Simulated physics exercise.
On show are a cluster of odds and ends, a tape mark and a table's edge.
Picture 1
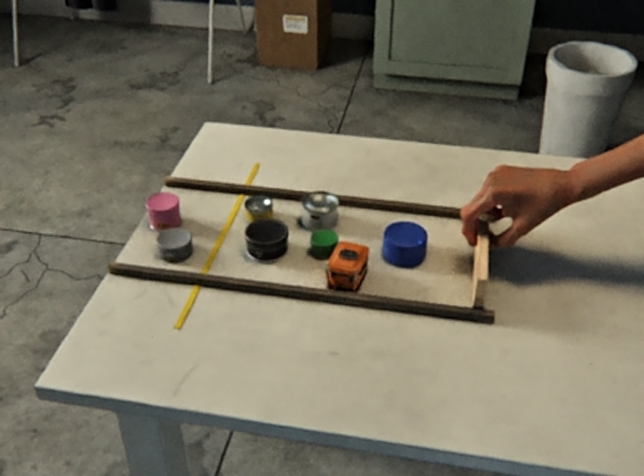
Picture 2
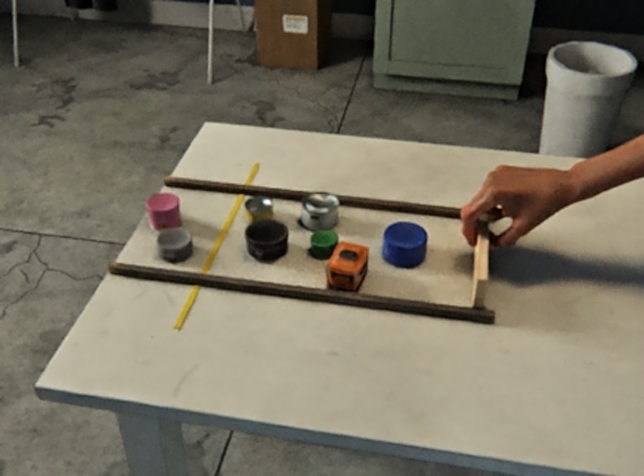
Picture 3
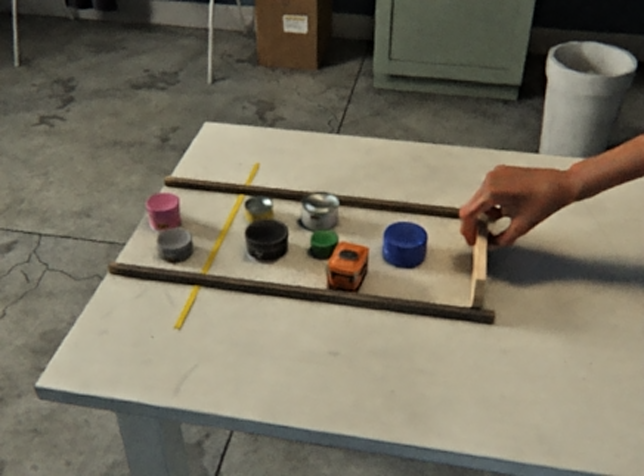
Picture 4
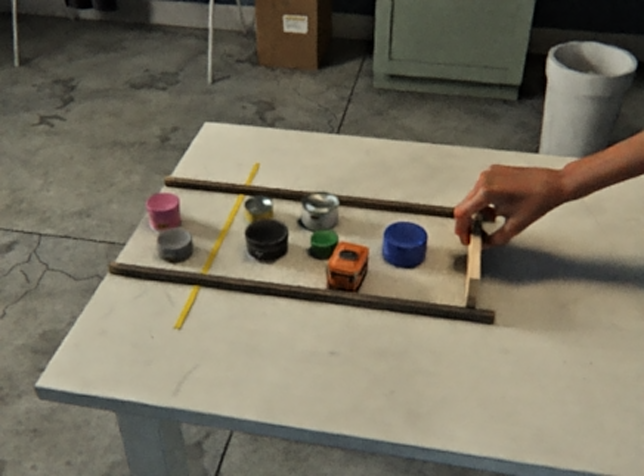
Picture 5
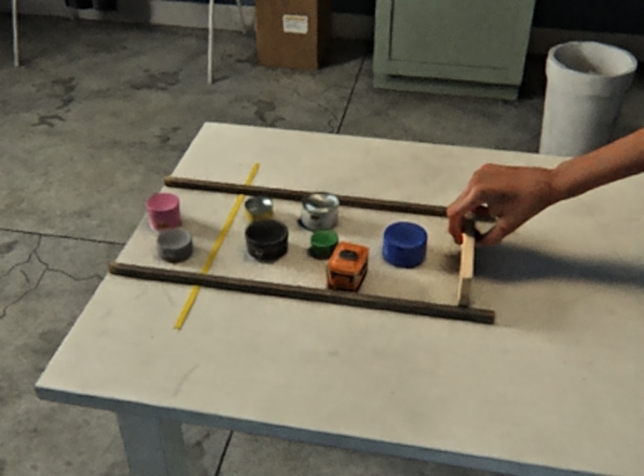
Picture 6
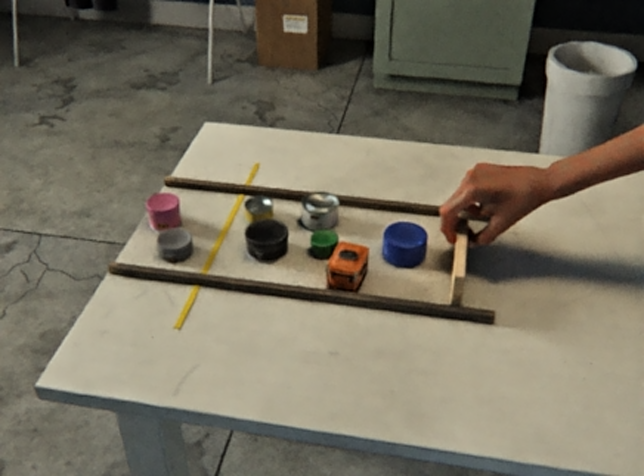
A hand reaches in from the right over a pale table on a concrete floor, seen from above at an angle, with a bin and cabinet behind. Between two dark rails sit pink, grey, black, silvery and green containers, an orange case and a blue lid, with yellow tape crossing toward the left. The hand slides a wooden board slightly leftward along the rails, while the objects and camera stay still.
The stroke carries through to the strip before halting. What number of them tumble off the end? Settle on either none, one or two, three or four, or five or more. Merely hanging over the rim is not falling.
The number that falls off comes to zero.
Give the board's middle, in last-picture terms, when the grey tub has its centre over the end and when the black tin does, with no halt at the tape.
Grey tub: (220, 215); black tin: (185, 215).
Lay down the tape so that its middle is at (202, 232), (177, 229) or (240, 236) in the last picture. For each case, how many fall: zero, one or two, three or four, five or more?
So in that order I'd say either one or two; three to four; none at all.
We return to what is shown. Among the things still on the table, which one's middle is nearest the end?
Grey tub.
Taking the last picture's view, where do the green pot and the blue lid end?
Answer: First (180, 234), after that (206, 216).
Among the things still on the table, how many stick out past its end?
You'd get 1.
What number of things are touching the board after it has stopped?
It touches 3.
Soon after, none off yet; pink pot at rest near (164, 213); grey tub at rest near (175, 246); yellow pot at rest near (259, 211).
In the end, the number that fall off is zero.
